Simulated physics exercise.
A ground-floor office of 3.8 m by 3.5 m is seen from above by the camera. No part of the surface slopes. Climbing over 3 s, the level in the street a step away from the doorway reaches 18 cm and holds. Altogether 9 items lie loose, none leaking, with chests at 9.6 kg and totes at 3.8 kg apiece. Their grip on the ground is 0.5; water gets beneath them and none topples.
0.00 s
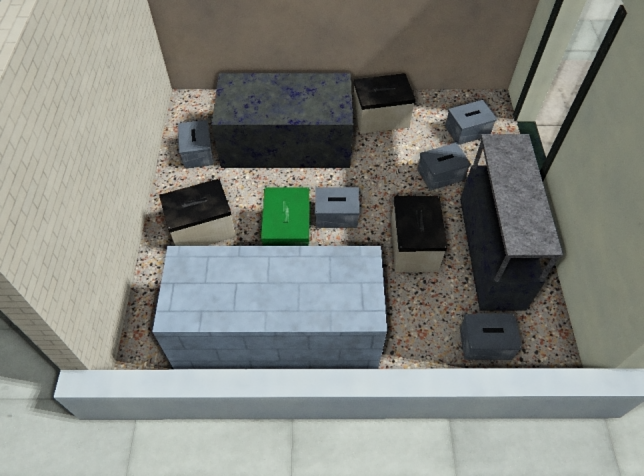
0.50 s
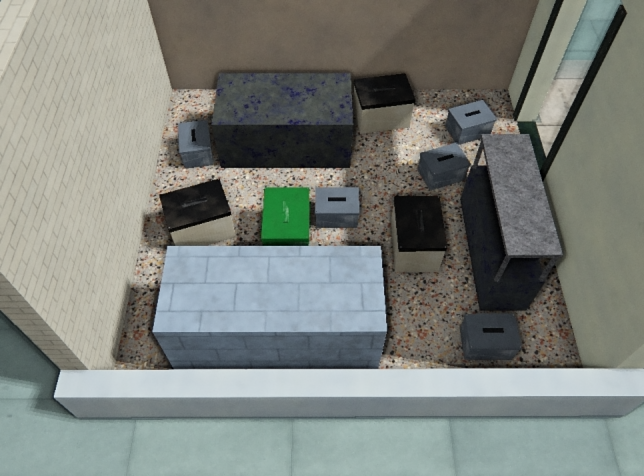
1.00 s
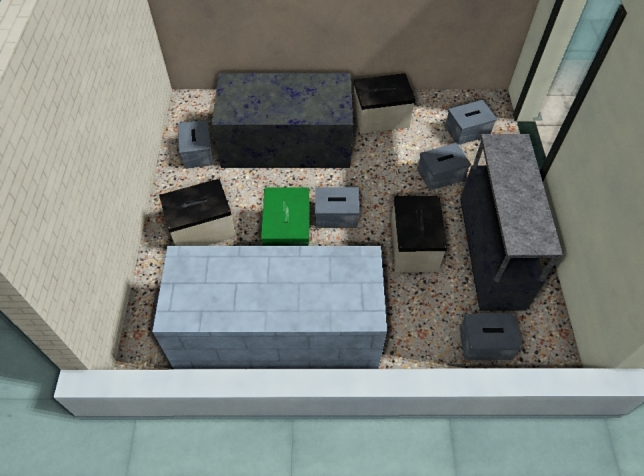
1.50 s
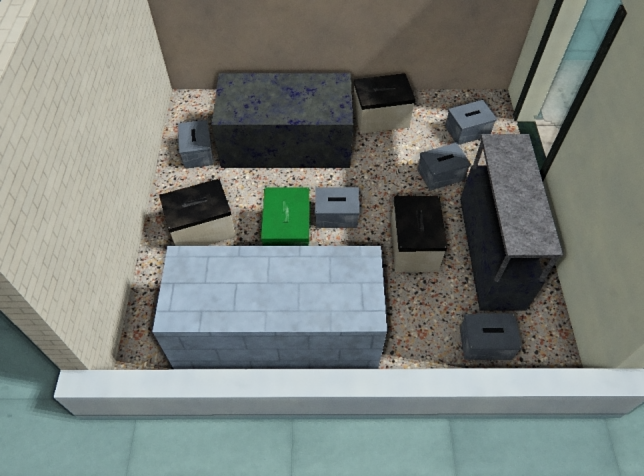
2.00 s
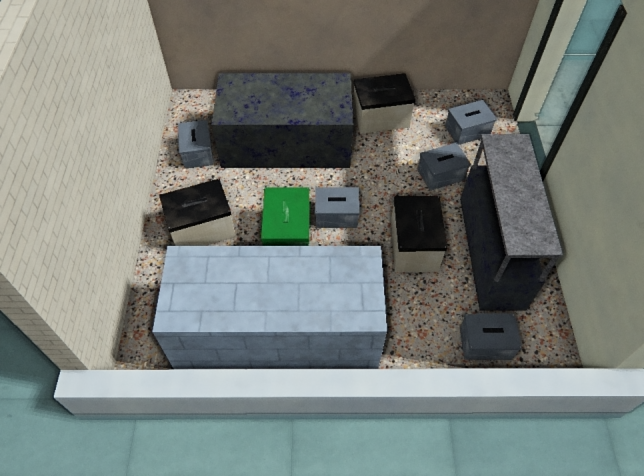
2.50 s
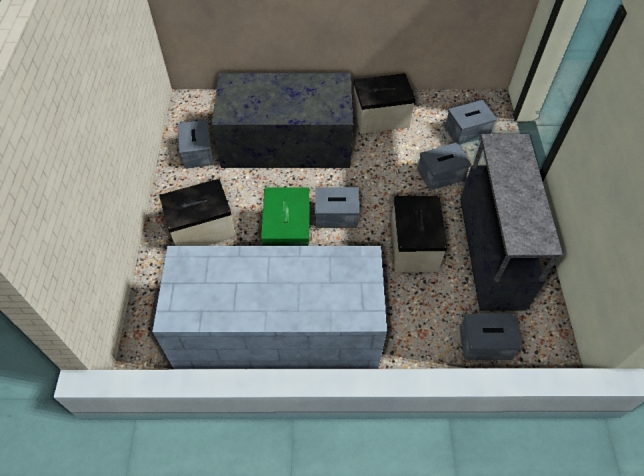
A pale blue tiled block, the largest thing in a speckled-floor room seen from above, stands at the front behind a low white ledge. A dark block sits at the back and a grey-topped counter at the right, with a green chest in the middle among black-topped chests and small grey totes. Nothing in the room visibly shifts and the view stays still, while the paving outside turns from pale grey to blue-green.
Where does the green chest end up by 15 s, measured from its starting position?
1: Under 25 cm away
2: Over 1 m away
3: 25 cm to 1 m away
2.
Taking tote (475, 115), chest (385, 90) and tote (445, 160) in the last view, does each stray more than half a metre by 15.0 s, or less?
Going one by one, I get beyond, beyond and beyond.
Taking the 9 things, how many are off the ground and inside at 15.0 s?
The number is 9.
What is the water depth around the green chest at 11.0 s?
10 cm, roughly.
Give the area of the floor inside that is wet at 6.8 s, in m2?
Roughly 9.0 m2.
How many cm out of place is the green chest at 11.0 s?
120 cm or so by then.
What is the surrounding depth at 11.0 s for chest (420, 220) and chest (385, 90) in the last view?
First roughly 4 cm, second roughly 10 cm.
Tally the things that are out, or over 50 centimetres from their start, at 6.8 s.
Result: 3.
After 3.5 s the green chest is near (286, 212), 0.0 m from its start, aground; 0 afloat.
After 6.8 s the green chest is near (219, 238), 0.6 m from its start, aground; 5 afloat.
After 11.0 s the green chest is near (157, 253), 1.1 m from its start, afloat; 8 afloat.
After 15.0 s the green chest is near (137, 332), 1.6 m from its start, afloat; 9 afloat.
